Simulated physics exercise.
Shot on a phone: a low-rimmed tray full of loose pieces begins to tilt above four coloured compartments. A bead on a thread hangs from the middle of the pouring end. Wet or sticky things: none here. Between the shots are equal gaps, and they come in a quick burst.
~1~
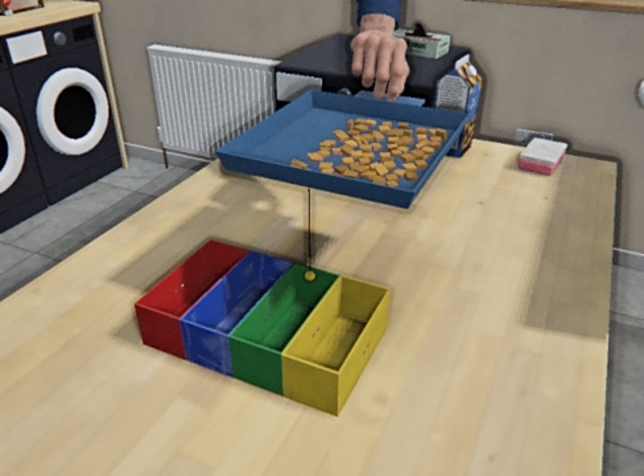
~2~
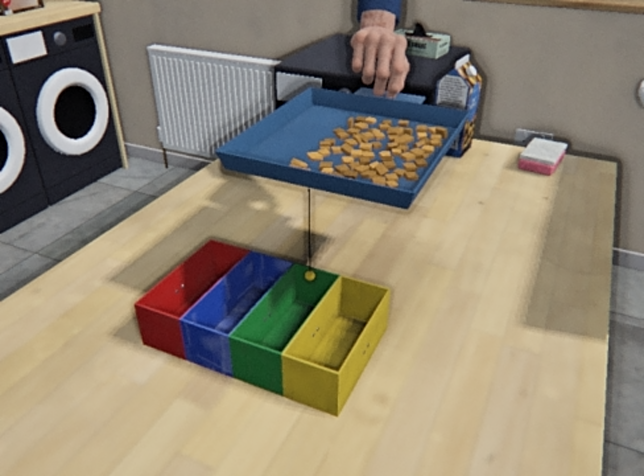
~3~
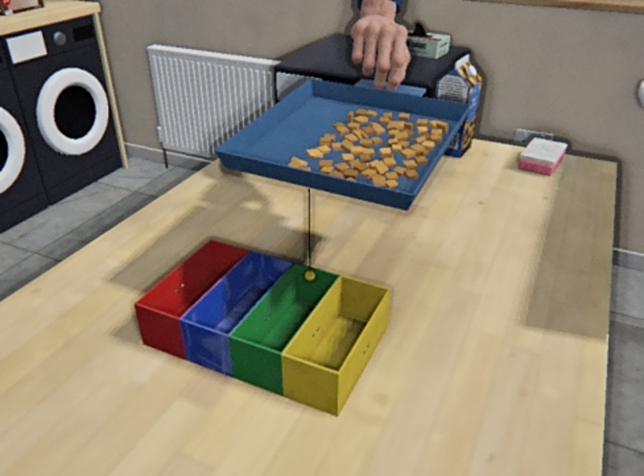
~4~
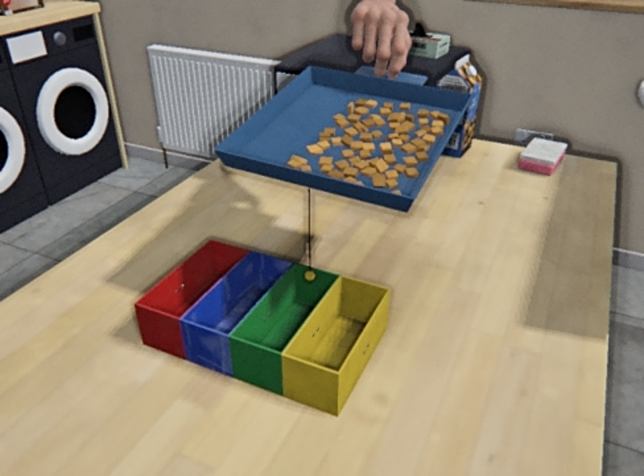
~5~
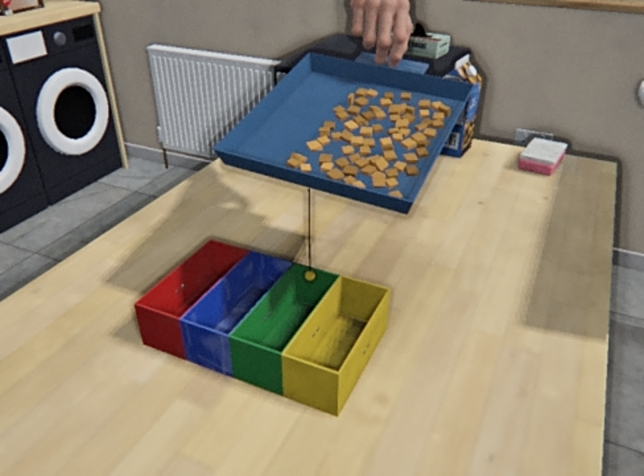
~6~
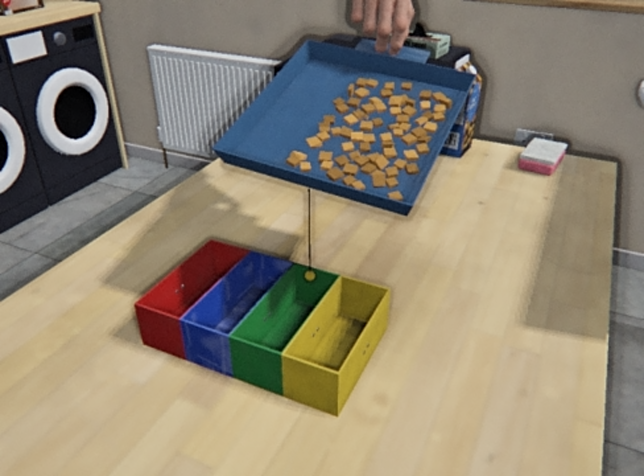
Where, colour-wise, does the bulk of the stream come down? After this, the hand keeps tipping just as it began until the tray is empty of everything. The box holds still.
In the yellow cell.
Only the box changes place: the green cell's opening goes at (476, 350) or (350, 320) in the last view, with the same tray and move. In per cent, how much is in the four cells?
About 80% and about 100%.
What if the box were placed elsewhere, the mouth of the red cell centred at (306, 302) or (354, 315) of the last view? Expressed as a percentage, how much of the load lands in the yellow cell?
Trial 1: 0 percent; trial 2: 0 percent.
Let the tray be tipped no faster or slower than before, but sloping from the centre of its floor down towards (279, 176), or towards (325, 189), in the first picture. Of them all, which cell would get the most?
The first time it is the cell in blue, and the second time it is yellow.
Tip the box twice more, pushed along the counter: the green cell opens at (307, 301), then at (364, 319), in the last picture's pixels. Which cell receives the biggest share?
So the first one goes to yellow and the second to that green cell.
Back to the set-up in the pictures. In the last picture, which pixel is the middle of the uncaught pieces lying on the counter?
Near (403, 379).
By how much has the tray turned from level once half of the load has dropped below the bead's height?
A tilt of roughly 110°.
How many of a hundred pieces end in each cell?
So the red cell ends up with 0 % of the load, the blue cell with 0 %, the green cell with 10 %, and the yellow cell with 40 %.
Soon, tray tipped steeply; all on the tray.
A while on, tray tipped past a quarter turn; about half on the tray; a stray few in the green cell; about half falling or outside the box.
Towards the end, tray tipped past a quarter turn; about a third in the yellow cell; a small part in the green cell; about half falling or outside the box.
Finally, tray tipped past a quarter turn; about a third in the yellow cell; a small part in the green cell; none in the blue cell; none in the red cell; about half outside the box.
